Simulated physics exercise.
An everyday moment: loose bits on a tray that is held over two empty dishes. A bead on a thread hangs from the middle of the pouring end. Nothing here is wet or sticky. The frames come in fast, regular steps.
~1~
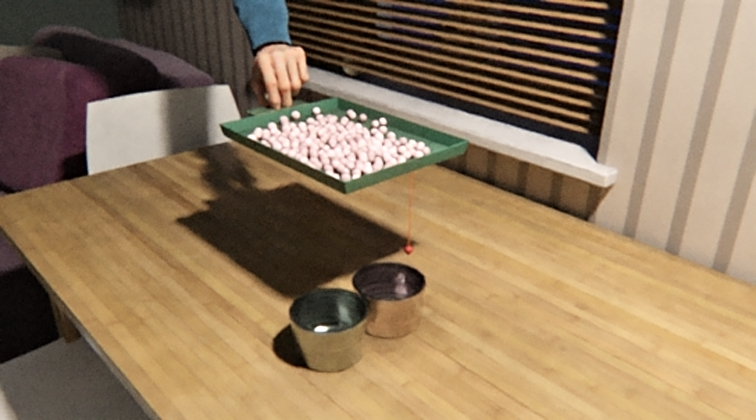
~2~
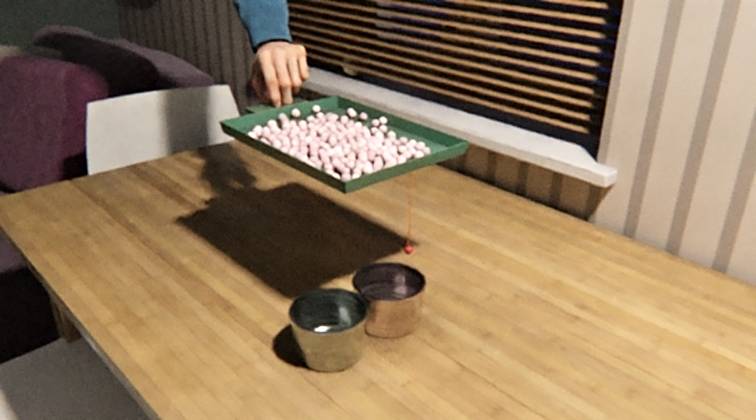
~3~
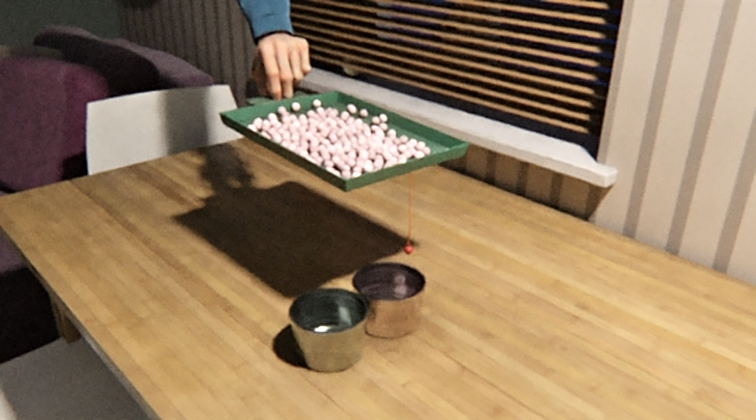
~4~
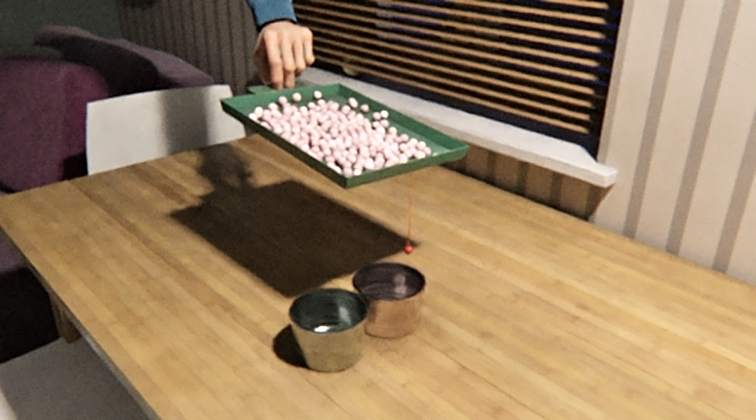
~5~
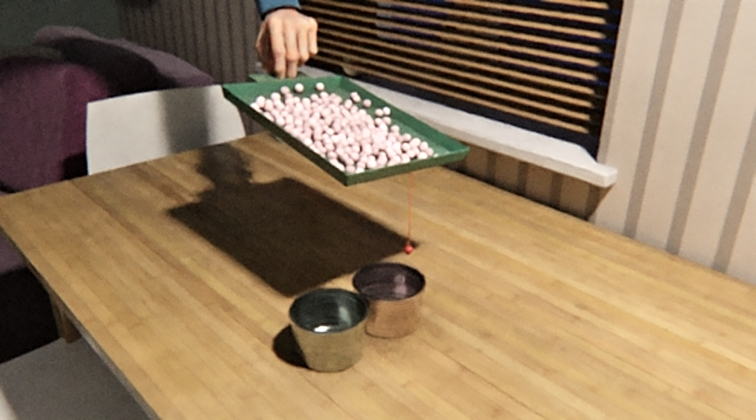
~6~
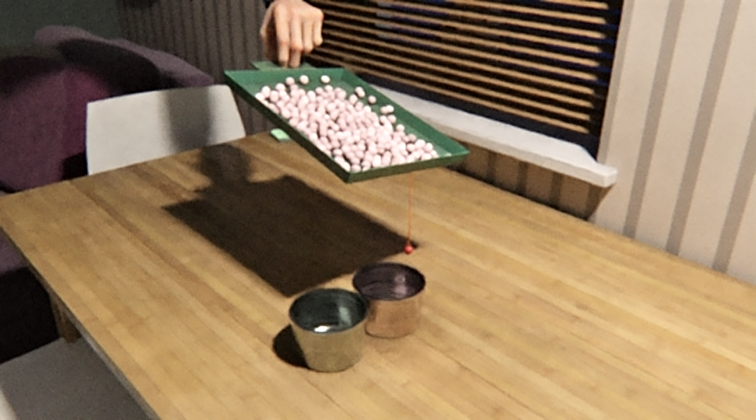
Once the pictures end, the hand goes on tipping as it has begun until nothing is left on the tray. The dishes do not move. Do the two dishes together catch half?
They take only the smaller part between them.
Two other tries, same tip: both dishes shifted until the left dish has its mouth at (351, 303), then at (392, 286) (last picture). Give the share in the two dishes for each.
Near 0 % and 20 %.
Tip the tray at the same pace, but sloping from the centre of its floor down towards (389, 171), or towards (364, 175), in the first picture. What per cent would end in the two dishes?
Roughly 30 per cent, and 70 per cent.
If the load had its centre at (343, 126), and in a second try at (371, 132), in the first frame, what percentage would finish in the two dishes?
About 0 and 0 per cent.
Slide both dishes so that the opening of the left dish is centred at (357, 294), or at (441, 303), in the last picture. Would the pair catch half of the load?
In turn: Not half; below a half.
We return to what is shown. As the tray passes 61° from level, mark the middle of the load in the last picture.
Close to (434, 143).
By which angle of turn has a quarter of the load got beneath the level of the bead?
At some 70 degrees.
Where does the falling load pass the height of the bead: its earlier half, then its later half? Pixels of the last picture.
At about (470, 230), then at (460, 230).
Soon, tray tipped steeply; most on the tray; a small part outside both; a small part in the air.
A while on, tray tipped right over; a stray few on the tray; nearly all outside both; a small part in the air.
Towards the end, tray tipped past a quarter turn; all outside both.
Finally, tray tipped past a quarter turn; none in the left dish; none in the right dish; all outside both.
